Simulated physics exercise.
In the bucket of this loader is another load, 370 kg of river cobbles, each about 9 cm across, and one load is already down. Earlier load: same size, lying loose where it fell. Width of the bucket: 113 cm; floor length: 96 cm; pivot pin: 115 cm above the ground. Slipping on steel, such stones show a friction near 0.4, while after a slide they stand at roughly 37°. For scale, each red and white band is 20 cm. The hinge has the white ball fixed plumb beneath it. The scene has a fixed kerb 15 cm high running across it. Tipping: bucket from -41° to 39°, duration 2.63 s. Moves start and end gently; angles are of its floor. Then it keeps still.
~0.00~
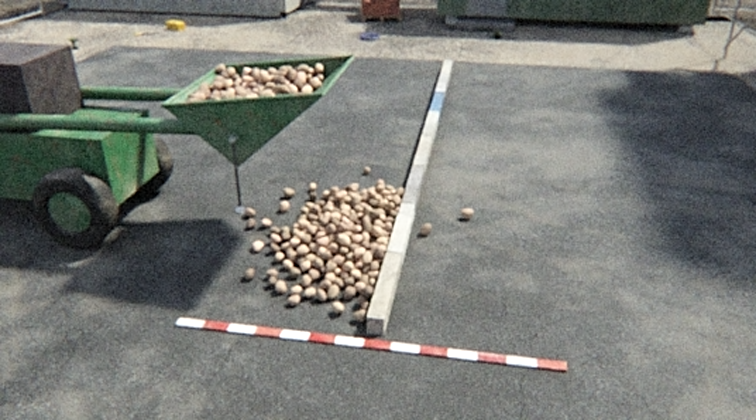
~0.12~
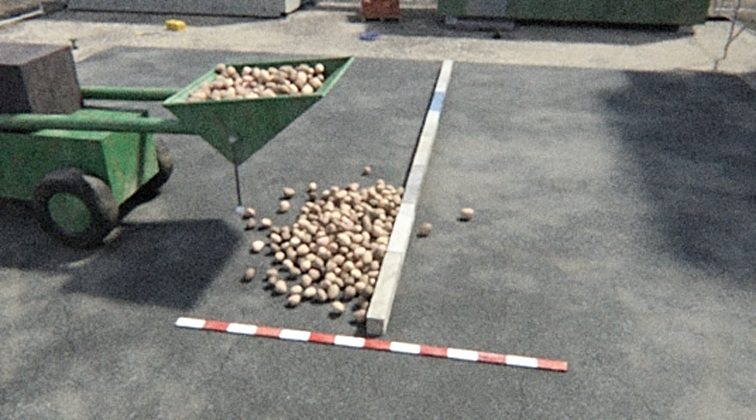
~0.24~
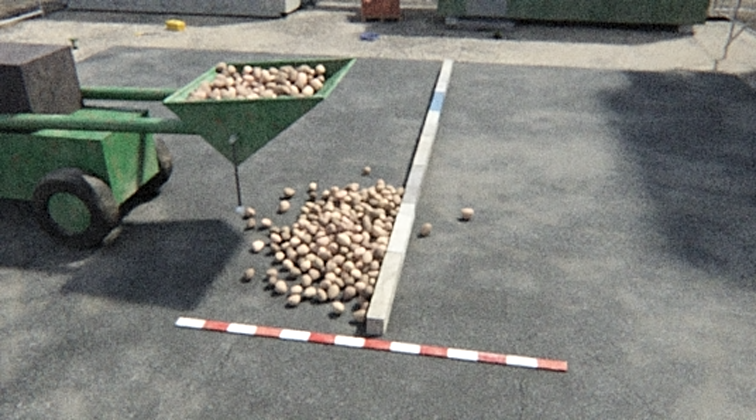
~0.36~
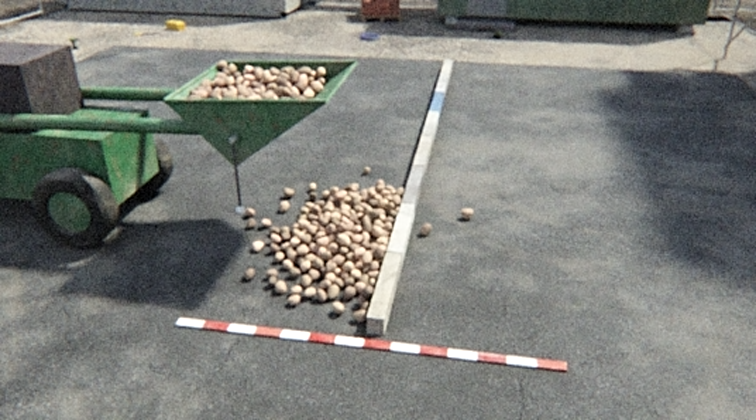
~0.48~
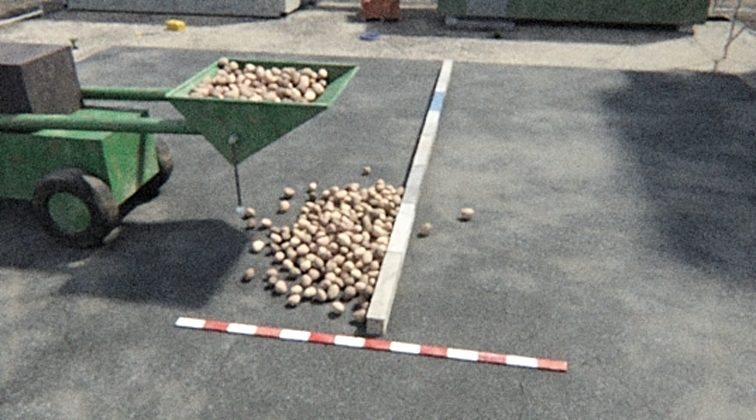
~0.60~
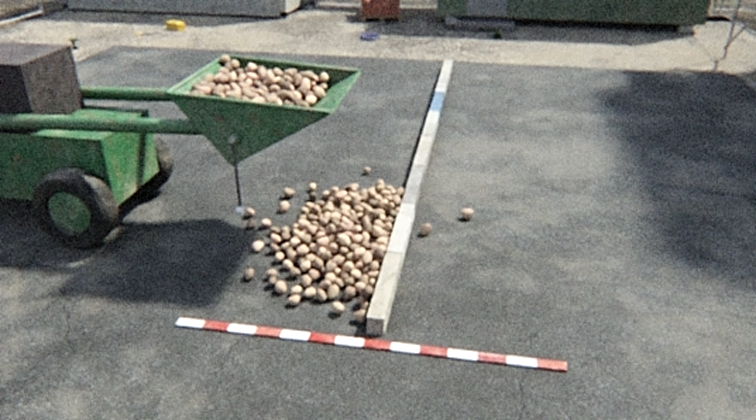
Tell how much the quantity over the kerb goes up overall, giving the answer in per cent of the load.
It goes up by roughly 12 per cent.
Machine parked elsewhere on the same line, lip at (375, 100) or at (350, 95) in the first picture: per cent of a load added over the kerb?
First place: Roughly 65 %; second place: Roughly 35 %.
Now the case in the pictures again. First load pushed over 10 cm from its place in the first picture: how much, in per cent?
5 %.
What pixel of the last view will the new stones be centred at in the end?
The middle lies near (362, 220) in the last picture.
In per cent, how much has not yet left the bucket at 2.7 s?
Some 15 %, roughly, is held.
After 2.0 s the floor is at 26°; in per cent of one load, 97 in the bucket, 102 on this side of the kerb, 1 over the kerb; the foremost stones are at (406, 222).
After 2.7 s the floor is at 39°; in per cent of one load, 13 in the bucket, 180 on this side of the kerb, 6 over the kerb; the foremost stones are at (446, 226).
After 3.1 s the floor is at 39°; in per cent of one load, 0 in the bucket, 189 on this side of the kerb, 11 over the kerb; the foremost stones are at (476, 239).
After 5.8 s the floor is at 39°; in per cent of one load, 0 in the bucket, 187 on this side of the kerb, 13 over the kerb; the foremost stones are at (488, 240). Net gain over the kerb, 12.
